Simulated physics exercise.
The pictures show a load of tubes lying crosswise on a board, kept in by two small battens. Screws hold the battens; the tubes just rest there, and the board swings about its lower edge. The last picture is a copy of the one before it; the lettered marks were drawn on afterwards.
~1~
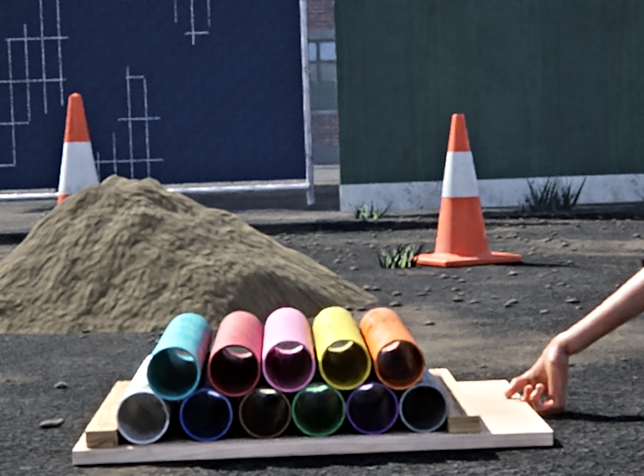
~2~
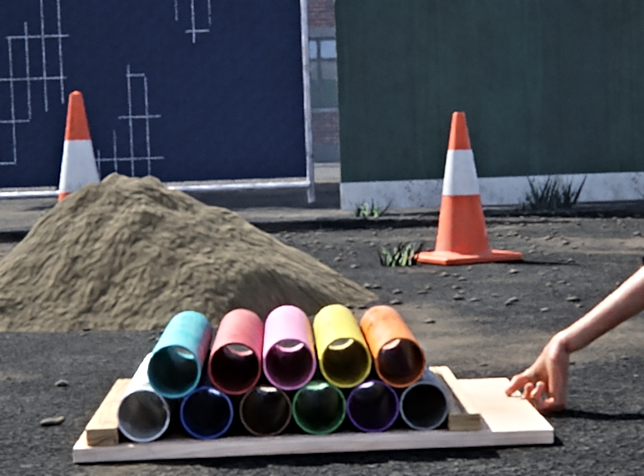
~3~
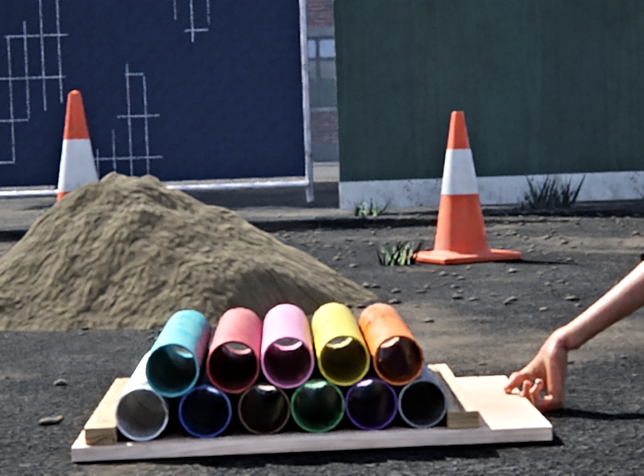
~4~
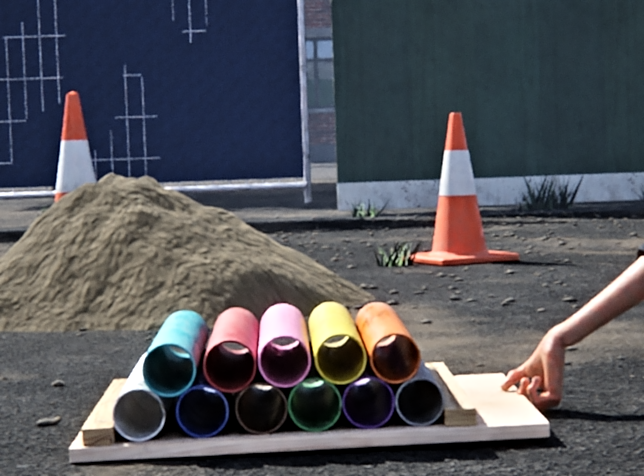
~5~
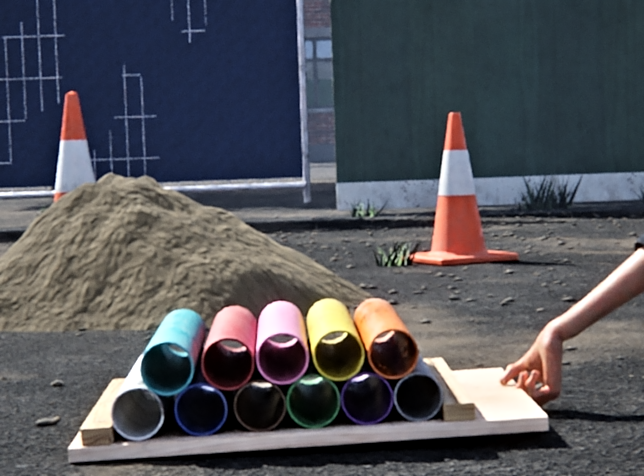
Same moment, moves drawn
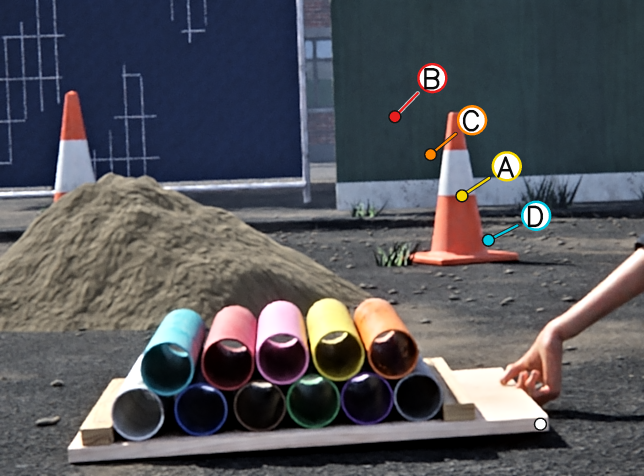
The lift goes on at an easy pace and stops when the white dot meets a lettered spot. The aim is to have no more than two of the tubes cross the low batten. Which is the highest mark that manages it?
No higher than D.
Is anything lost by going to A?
Yes, at A.
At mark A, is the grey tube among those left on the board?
The grey tube: Yes.
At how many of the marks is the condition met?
One of them.
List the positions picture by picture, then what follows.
Pink tube (289, 366); turquoise tube (173, 373); orange tube (400, 364), in the first frame.
Orange tube (400, 362); red tube (234, 368), in the second frame.
Board (309, 407); purple tube (372, 404); grey tube (423, 403); green tube (317, 406), in the third frame.
Board (307, 406); white tube (139, 414); blue tube (202, 411), in the fourth frame.
Board (306, 403); white tube (137, 414); blue tube (201, 409), in the fifth frame.
On the marked copy, A at (462, 196); B at (395, 117); C at (430, 155); D at (489, 240); the white dot at (540, 424).
Following D. Soon after the start, board at 16°.
Later, board at 25°.
In the end, board at 25°, none over the low batten.
As for the rest, A four over the low batten (pink, turquoise, red, yellow); B eight over the low batten; C five over the low batten.
